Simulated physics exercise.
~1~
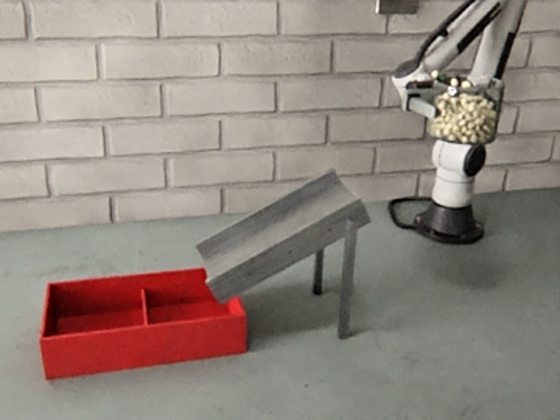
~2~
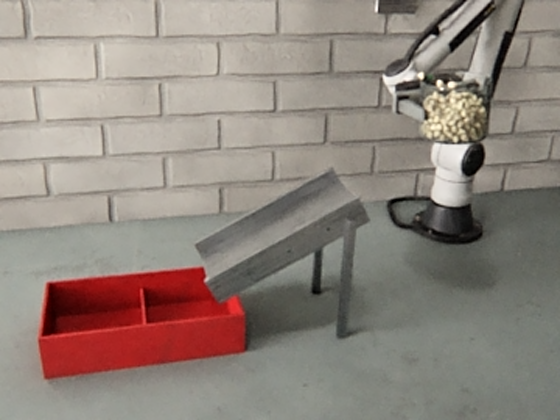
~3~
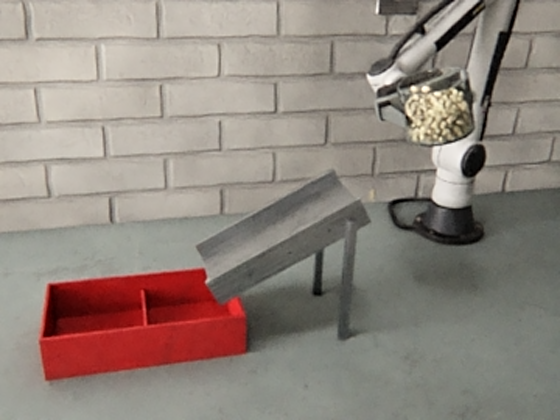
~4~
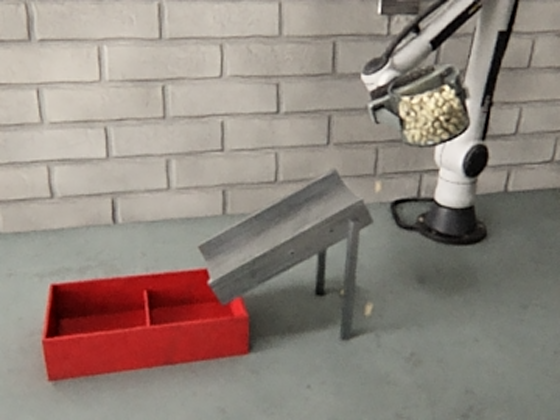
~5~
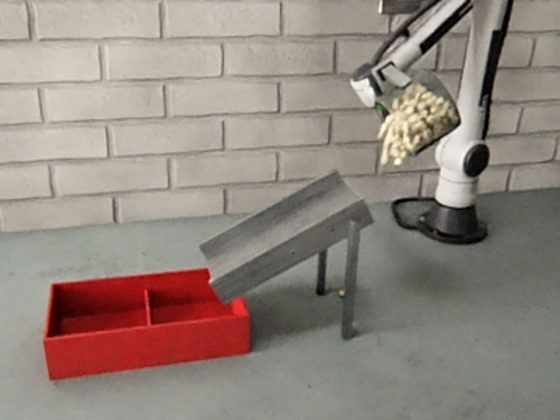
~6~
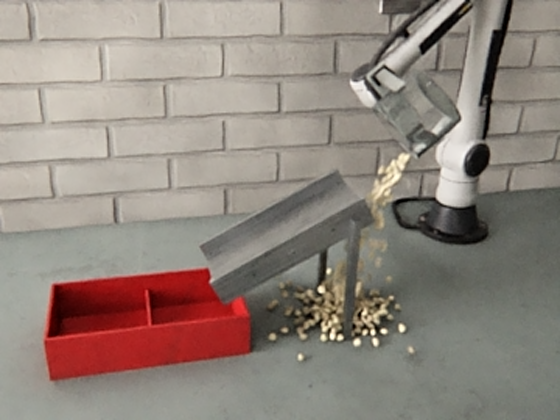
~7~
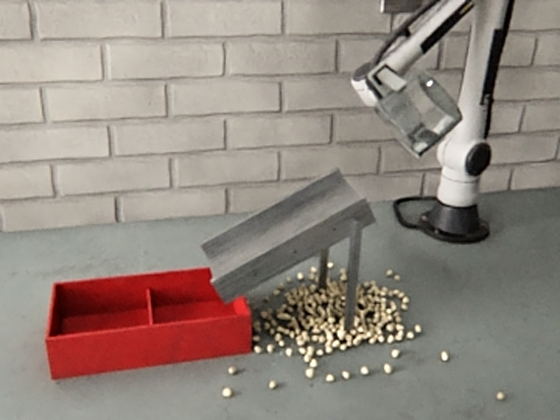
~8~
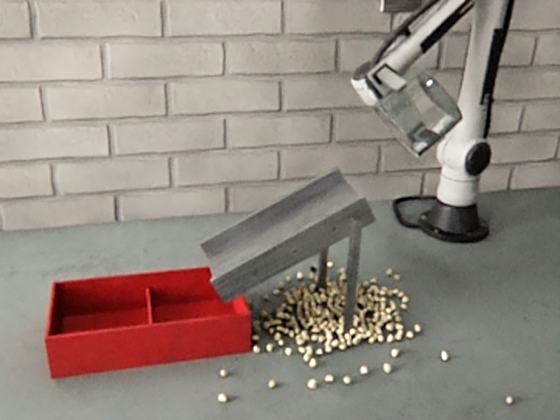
The clip opens on a robot arm holding a clear beaker full of pale dried beans, with a sloping grey chute and a divided red tray to its left on a grey table. The arm moves the beaker left and begins to tip it toward the chute. A few beans drop first, then the beaker tilts further and the rest pour out in a stream. They fall short of the chute's raised end, landing around its legs and scattering across the table. The beaker hangs empty and tipped over, the beans lie in a wide pile beneath the chute, and the red tray remains empty.
